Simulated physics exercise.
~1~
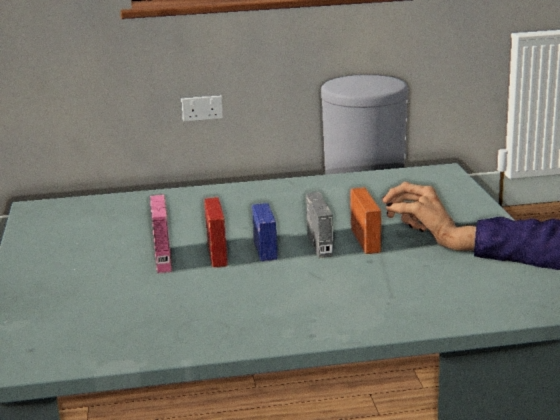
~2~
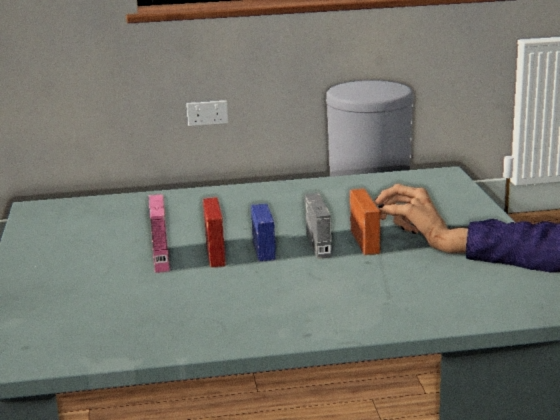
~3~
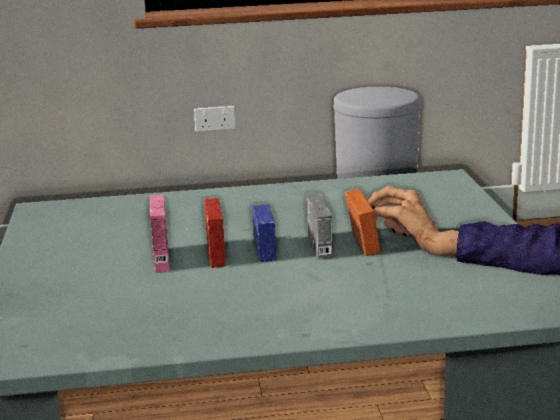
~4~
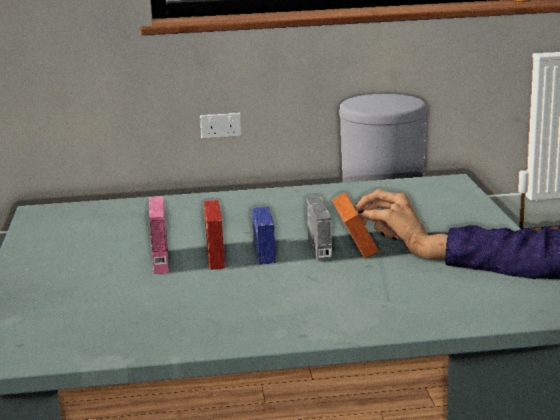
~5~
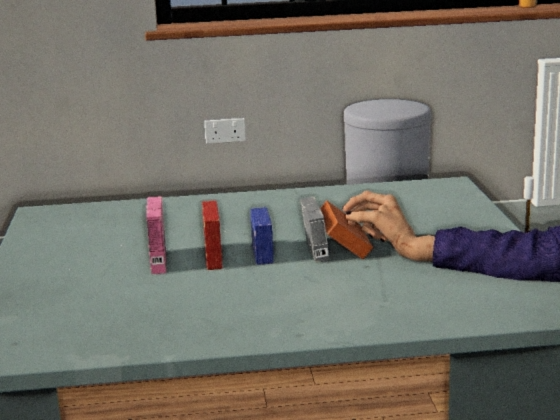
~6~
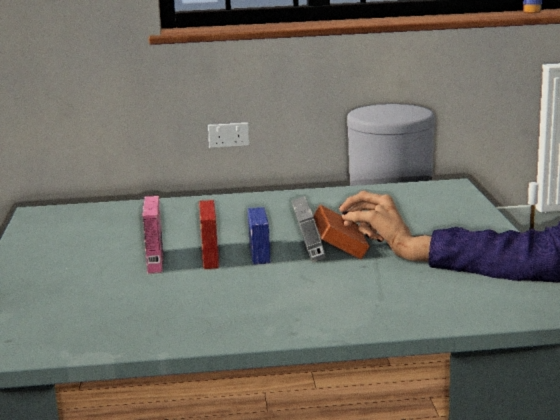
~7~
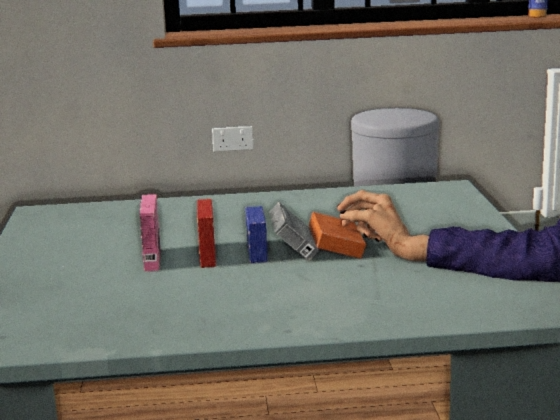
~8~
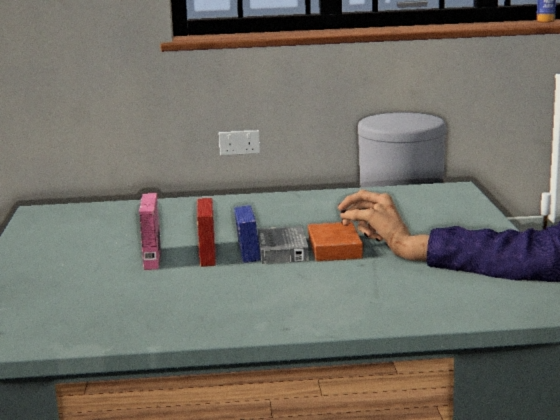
Hand tipping an orange block leftward into a grey one, both ending flat while the blue, red and pink blocks stay standing.
